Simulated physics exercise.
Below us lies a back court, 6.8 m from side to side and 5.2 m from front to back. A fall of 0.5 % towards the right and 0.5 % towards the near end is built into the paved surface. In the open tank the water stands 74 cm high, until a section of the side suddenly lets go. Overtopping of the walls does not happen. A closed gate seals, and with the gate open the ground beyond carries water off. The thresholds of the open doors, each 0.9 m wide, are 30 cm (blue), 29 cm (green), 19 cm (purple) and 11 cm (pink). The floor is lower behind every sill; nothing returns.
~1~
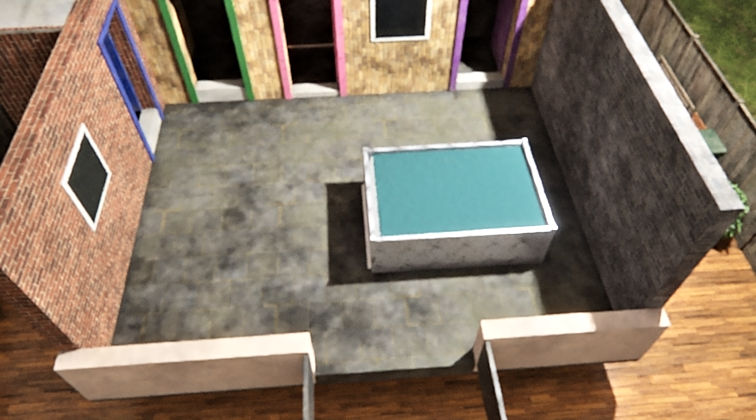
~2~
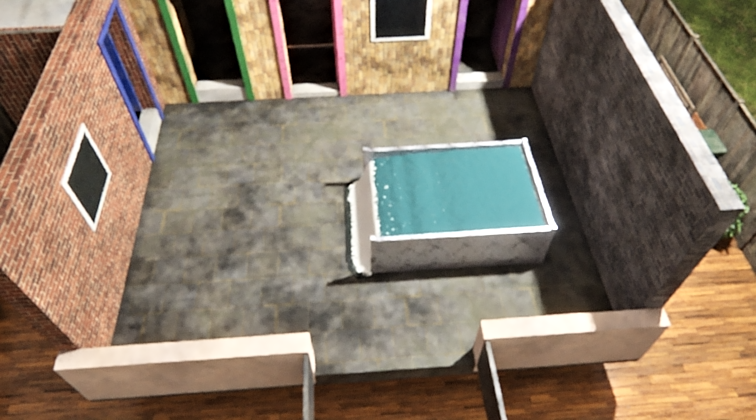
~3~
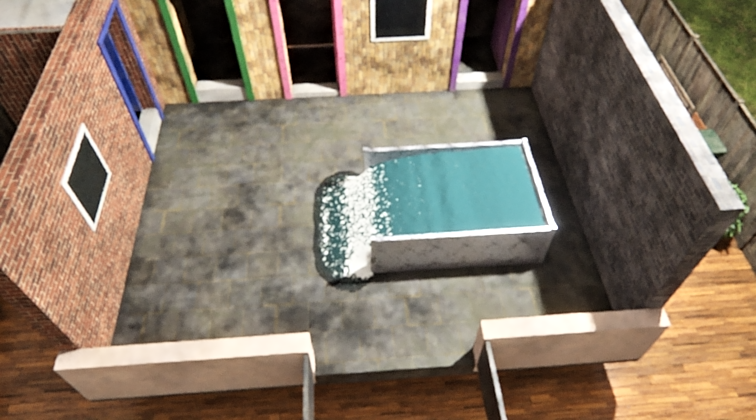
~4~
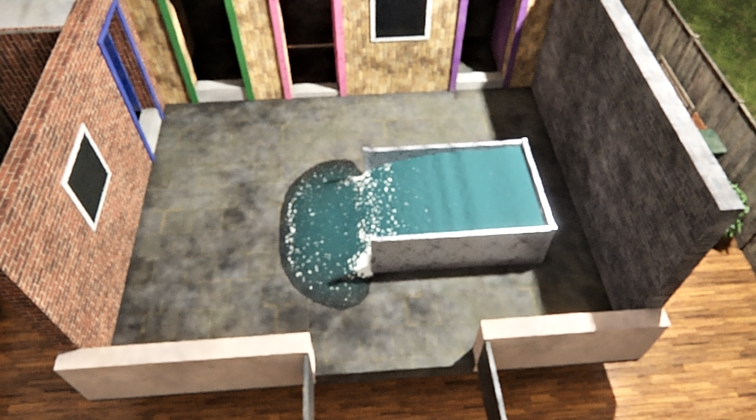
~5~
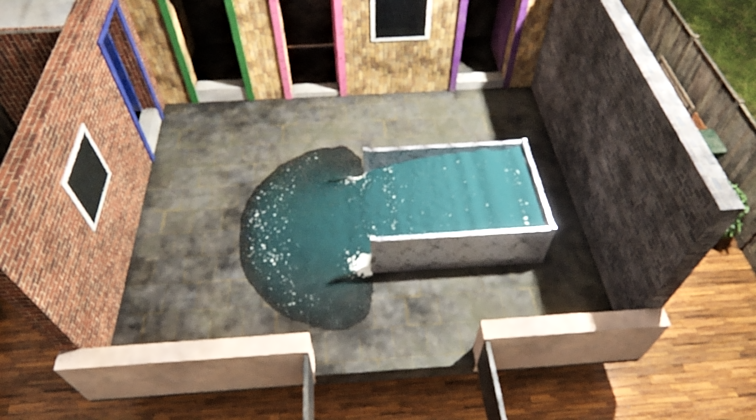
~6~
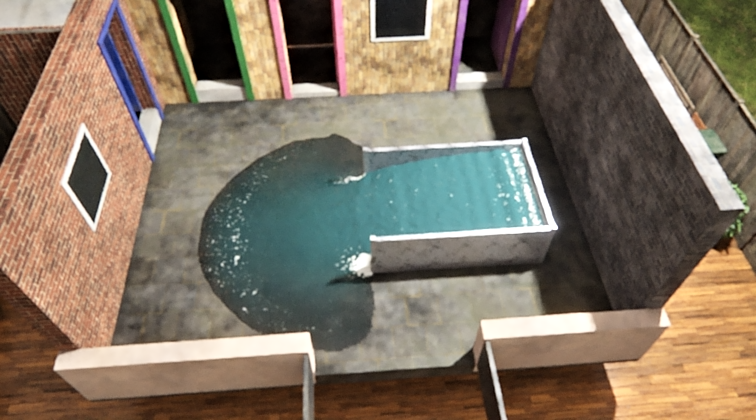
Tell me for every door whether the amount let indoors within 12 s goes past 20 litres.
In order: The blue door stops short of the limit; the green door stops short of the limit; the purple door stops short of the limit; the pink door stops short of the limit.
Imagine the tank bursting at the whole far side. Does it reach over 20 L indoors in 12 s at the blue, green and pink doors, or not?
Against that limit: Blue under, green not over, pink above.
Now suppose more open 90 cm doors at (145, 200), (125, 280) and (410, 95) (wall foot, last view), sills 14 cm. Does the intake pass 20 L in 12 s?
Check each in turn: The first succeeds, the second succeeds, the third fails.
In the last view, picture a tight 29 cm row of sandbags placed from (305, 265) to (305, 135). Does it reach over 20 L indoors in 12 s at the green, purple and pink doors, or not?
Well, the green one is within bounds, the purple one is within bounds, and the pink one is more than allowed.
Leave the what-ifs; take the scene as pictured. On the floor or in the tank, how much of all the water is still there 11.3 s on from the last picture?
Some 86 in a hundred.
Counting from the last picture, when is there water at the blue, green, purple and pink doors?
Blue: 0.8 s; green: 1.1 s; purple: 4.5 s; pink: 1.4 s.
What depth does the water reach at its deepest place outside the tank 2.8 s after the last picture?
30 cm or so.
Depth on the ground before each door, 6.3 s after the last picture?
Depths in centimetres - blue: 11, green: 12, purple: 5, pink: 11.
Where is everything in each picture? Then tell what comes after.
Still water, 74 cm deep, in the open tank at (453, 190), in the first picture.
The front is at (361, 181), 0.9 m from the gap at (371, 214); 0.4 m2 of floor is under water; 74 cm left at the back of the open tank, in the second picture.
Water pours out at (371, 217) and has run 1.1 m, to (332, 180); typically 13 cm deep outside, 74 cm at the open tank's back, in the third picture.
Water pours out at (371, 218) and has run 1.5 m, to (295, 187); typically 10 cm deep outside, 74 cm at the open tank's back, in the fourth picture.
The front is at (246, 255), 1.9 m from the gap at (371, 218); 4.7 m2 of floor is under water; 72 cm left at the back of the open tank, in the fifth picture.
The front is at (210, 216), 2.5 m from the gap at (372, 219); 6.8 m2 of floor is under water; 64 cm left at the back of the open tank, in the sixth picture.
Then, 0.7 s after the last picture water covers 45 % of the floor and is deepest (32 cm) near (136, 235); blue door not reached, green door not reached, purple door not reached, pink door not reached.
Then, 1.5 s after the last picture water covers 50 % of the floor and is deepest (45 cm) near (106, 372); blue door 21 cm at the sill, 0 L in, green door 11 cm at the sill, 0 L in, purple door not reached, pink door 2 cm at the sill, 0 L in.
Then, 2.8 s after the last picture water covers 50 % of the floor and is deepest (30 cm) near (165, 107); blue door 24 cm at the sill, 1 L in, green door 21 cm at the sill, 0 L in, purple door not reached, pink door 4 cm at the sill, 0 L in.
Then, 6.3 s after the last picture water covers 95 % of the floor and is deepest (22 cm) near (537, 130); blue door 11 cm at the sill, 1 L in, green door 12 cm at the sill, 0 L in, purple door 5 cm at the sill, 0 L in, pink door 11 cm at the sill, 0 L in.
Then, 11.3 s after the last picture water covers 100 % of the floor and is deepest (14 cm) near (593, 325); blue door 3 cm at the sill, 1 L in, green door 3 cm at the sill, 0 L in, purple door 10 cm at the sill, 0 L in, pink door 4 cm at the sill, 1 L in.
